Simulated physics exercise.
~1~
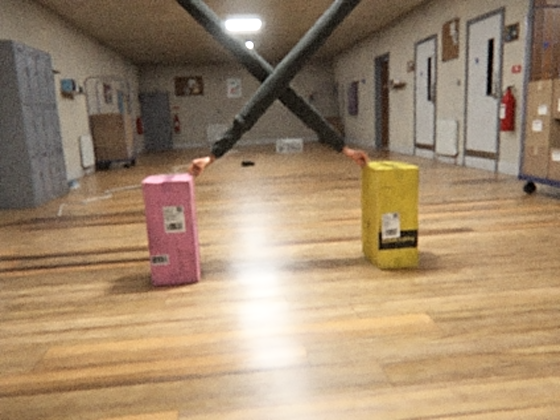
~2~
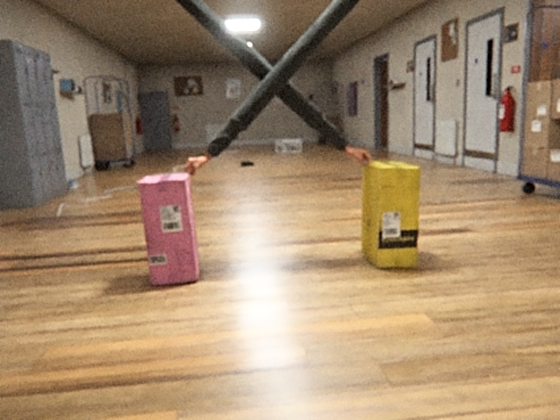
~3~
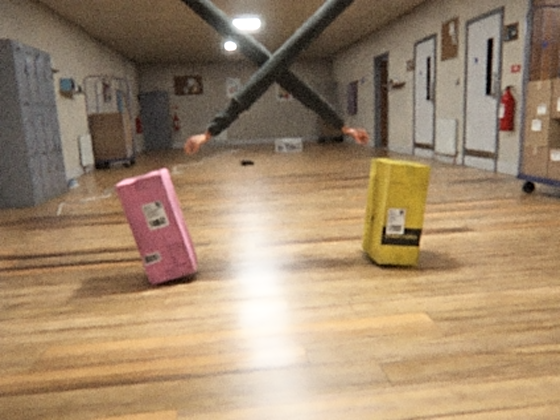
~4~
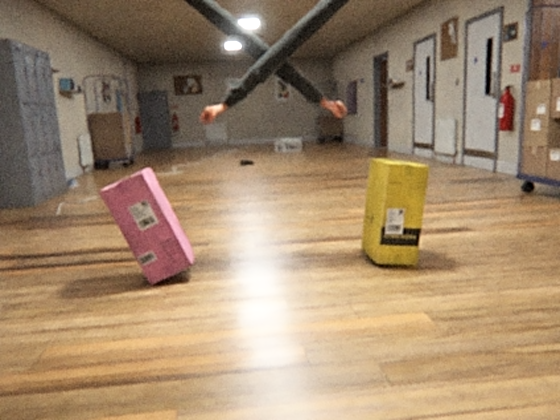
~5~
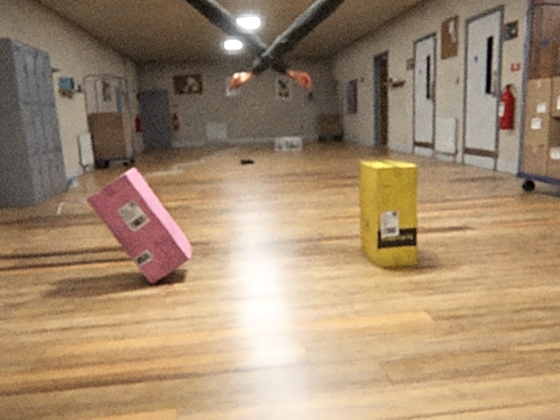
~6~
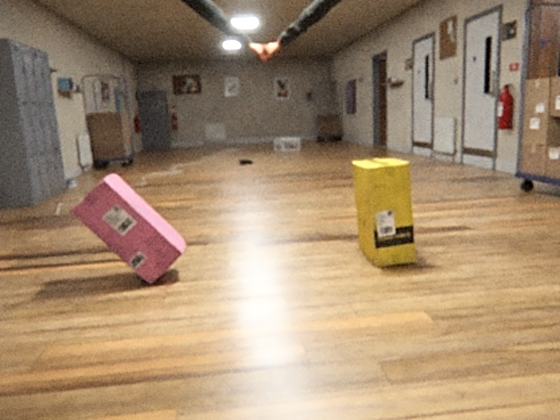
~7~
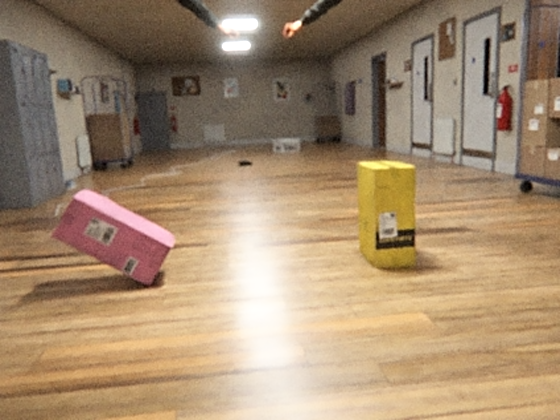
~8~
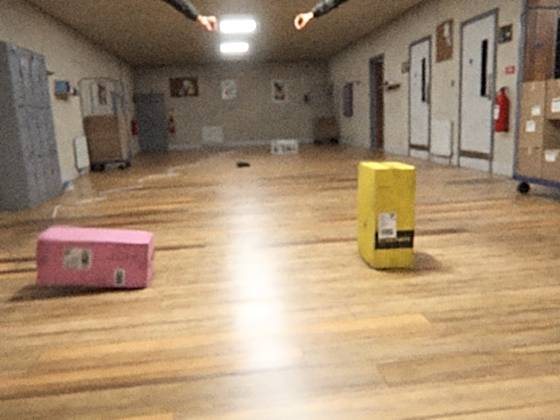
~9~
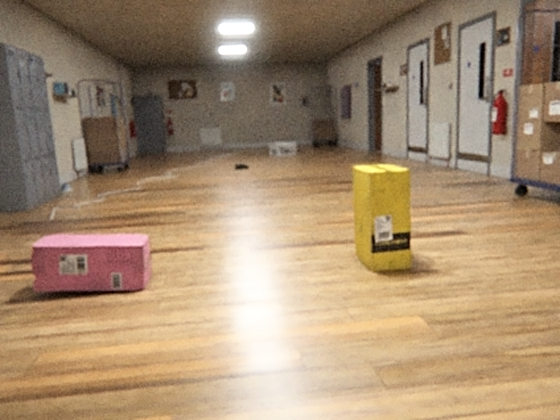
The clip opens on a tall pink parcel at left and a tall yellow parcel at right, standing on a wooden floor in a long room with lockers and doors. Two crossed dark-sleeved arms reach down from above, a hand at the top of each parcel. The hands let go and draw back, and the pink parcel leans to the left while the yellow one rocks only slightly. As the arms uncross and withdraw upward, the pink parcel tips further and drops onto its side. It ends lying flat, with the yellow parcel still standing upright.
